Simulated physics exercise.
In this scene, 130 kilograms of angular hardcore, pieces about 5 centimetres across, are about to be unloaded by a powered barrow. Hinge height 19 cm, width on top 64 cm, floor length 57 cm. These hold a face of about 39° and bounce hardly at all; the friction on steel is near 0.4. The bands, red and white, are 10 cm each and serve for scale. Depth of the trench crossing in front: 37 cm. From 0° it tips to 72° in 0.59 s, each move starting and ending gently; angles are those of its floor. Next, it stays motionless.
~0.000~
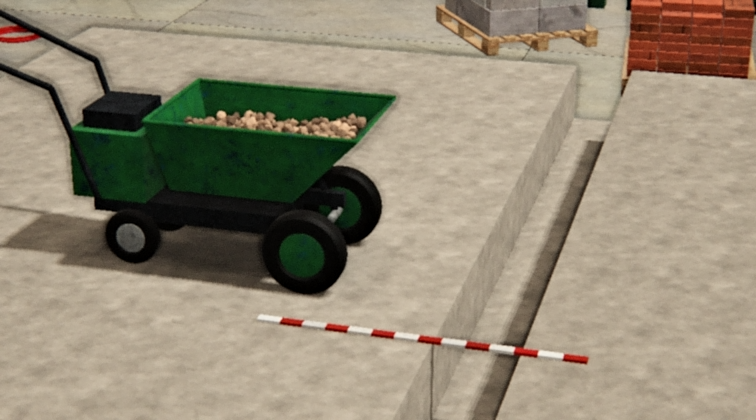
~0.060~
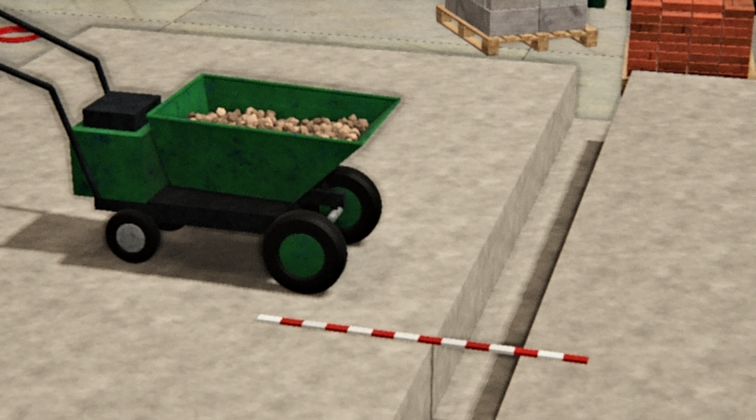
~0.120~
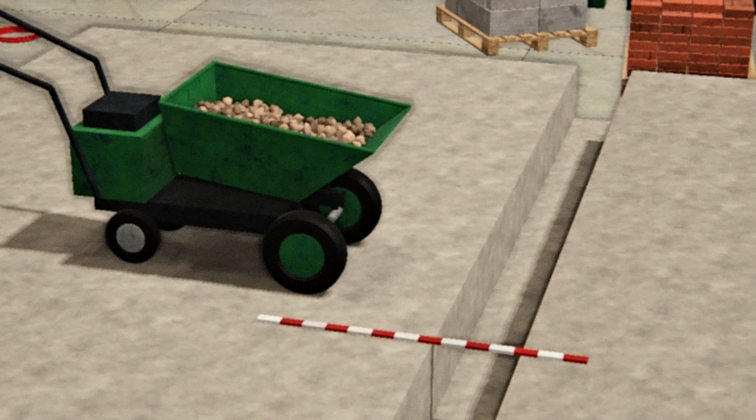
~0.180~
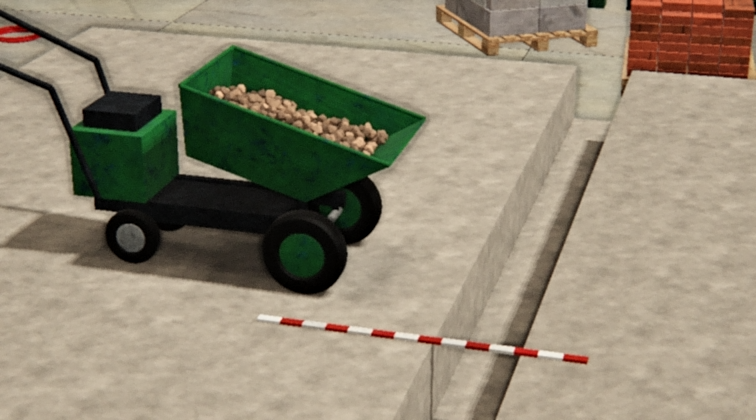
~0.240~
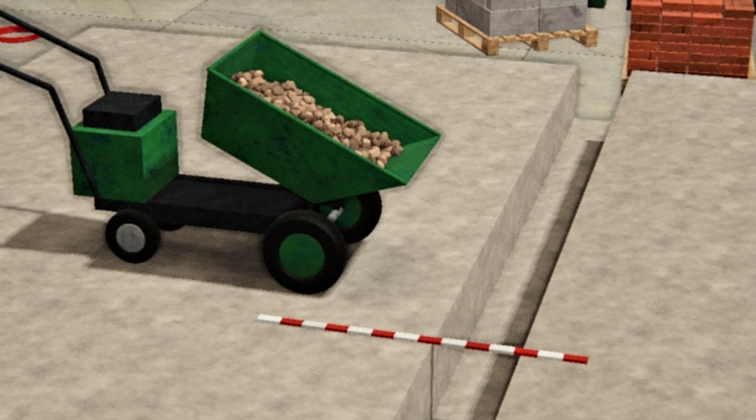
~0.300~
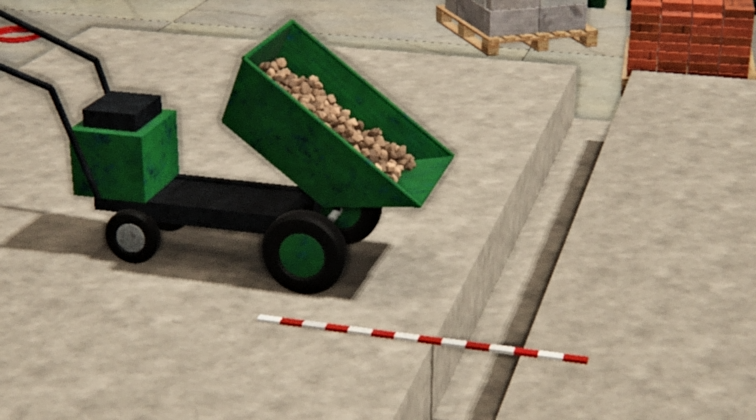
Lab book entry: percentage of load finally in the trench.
Approx. 95 percent.
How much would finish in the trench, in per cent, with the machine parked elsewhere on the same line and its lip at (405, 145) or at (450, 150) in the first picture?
60 % and 10 %.
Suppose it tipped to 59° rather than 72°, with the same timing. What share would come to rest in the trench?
It would be close to 60 percent.
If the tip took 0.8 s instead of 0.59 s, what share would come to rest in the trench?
With that timing, about 100 per cent.
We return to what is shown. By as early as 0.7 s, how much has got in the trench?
About 15%.
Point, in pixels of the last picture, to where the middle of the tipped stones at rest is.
I'd point to around (505, 342).
After 0.4 s the floor is at 60°; 100 % in the tray; the foremost stones are at (424, 226).
After 0.7 s the floor is at 72°; 83 % in the tray, 1 % short of the trench, 16 % in the trench; the foremost stones are at (509, 324).
After 1.0 s the floor is at 72°; 12 % in the tray, 1 % short of the trench, 83 % in the trench, 5 % past the trench; the foremost stones are at (650, 301).
After 3.0 s the floor is at 72°; 0 % in the tray, 95 % in the trench, 5 % past the trench; the foremost stones are at (750, 307).
